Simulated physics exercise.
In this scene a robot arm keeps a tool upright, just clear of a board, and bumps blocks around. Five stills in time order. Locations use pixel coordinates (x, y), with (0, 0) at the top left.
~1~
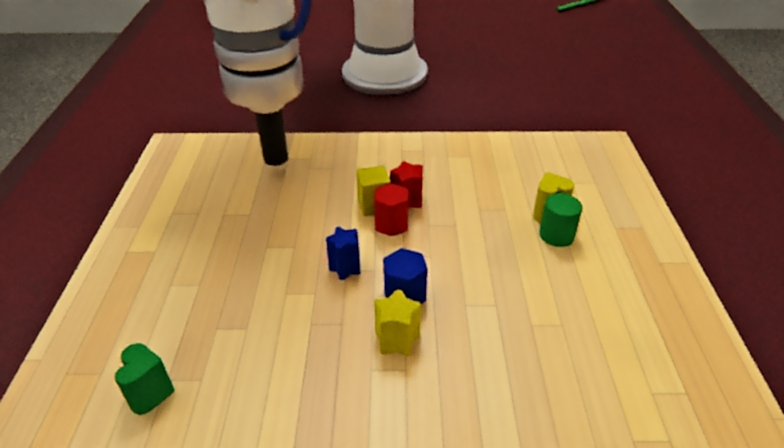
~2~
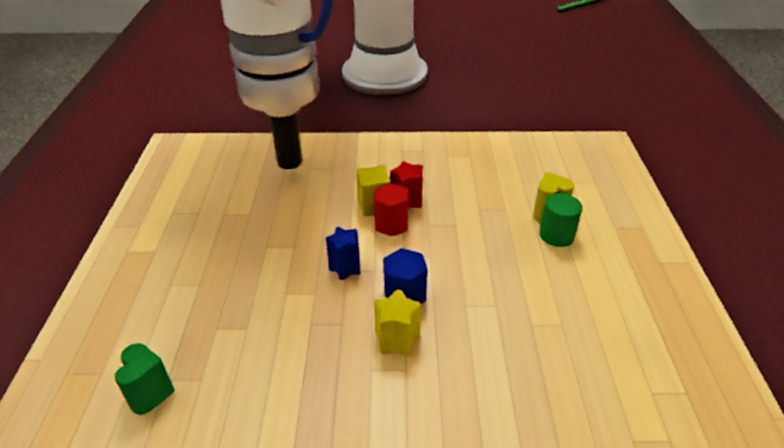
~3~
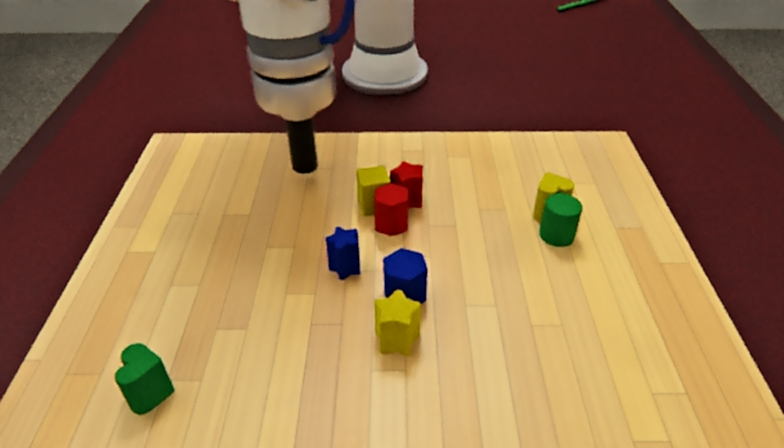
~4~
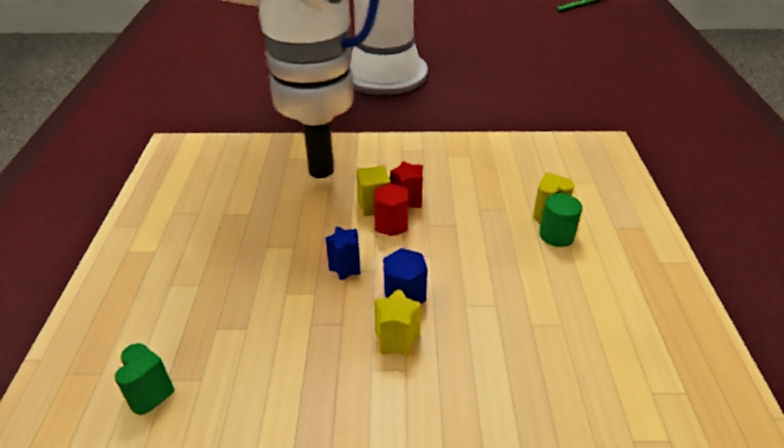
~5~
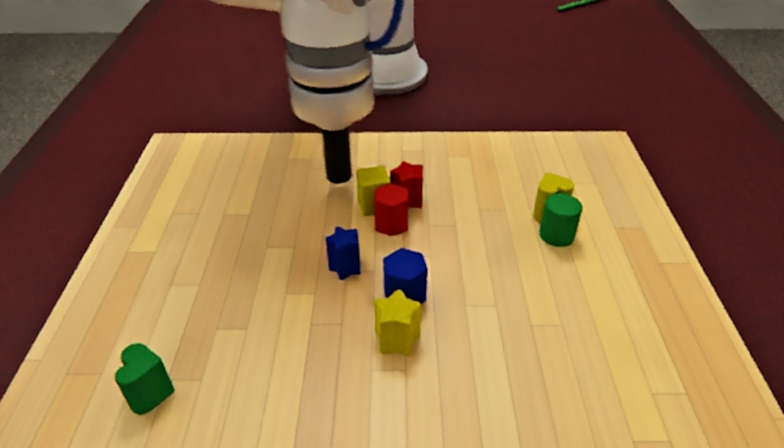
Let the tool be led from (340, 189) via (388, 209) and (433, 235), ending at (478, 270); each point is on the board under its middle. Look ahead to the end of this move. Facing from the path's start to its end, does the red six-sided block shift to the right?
Answer: Yes.
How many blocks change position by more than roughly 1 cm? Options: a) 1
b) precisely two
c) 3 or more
(c)
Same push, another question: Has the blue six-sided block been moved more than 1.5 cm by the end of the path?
The answer is no.
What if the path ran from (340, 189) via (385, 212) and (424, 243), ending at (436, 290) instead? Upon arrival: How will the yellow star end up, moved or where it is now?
It is not moved.
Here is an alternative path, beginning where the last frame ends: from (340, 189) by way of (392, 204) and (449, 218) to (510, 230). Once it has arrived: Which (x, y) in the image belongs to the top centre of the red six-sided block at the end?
The centre of its top will be at (423, 224).
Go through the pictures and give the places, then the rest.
In the first picture, tool tip (276, 159); block tops, yellow square piece (373, 175); red six-sided block (391, 194); blue six-sided block (405, 263); red star (408, 170).
In the second picture, tool (290, 163); blocks unchanged.
In the third picture, tool (305, 167); blocks unchanged.
In the fourth picture, tool (322, 171); blocks unchanged.
In the fifth picture, tool (339, 176); yellow square piece (373, 175); red six-sided block (391, 194); blue six-sided block (405, 263); red star (408, 170).
What follows on the original path. One third of the way, tool (388, 196); yellow square piece (414, 192); red six-sided block (421, 212), turned 15° clockwise; red star (423, 171), turned 25° anticlockwise.
Two thirds of the way, tool (434, 222); yellow square piece (458, 223), turned 20° clockwise; red six-sided block (454, 247), turned 35° clockwise; red star (423, 171), turned 25° anticlockwise.
At the end, tool (479, 256); yellow square piece (493, 264), turned 65° clockwise; red six-sided block (462, 278), turned 80° clockwise; blue six-sided block in place; red star (423, 171), turned 25° anticlockwise.
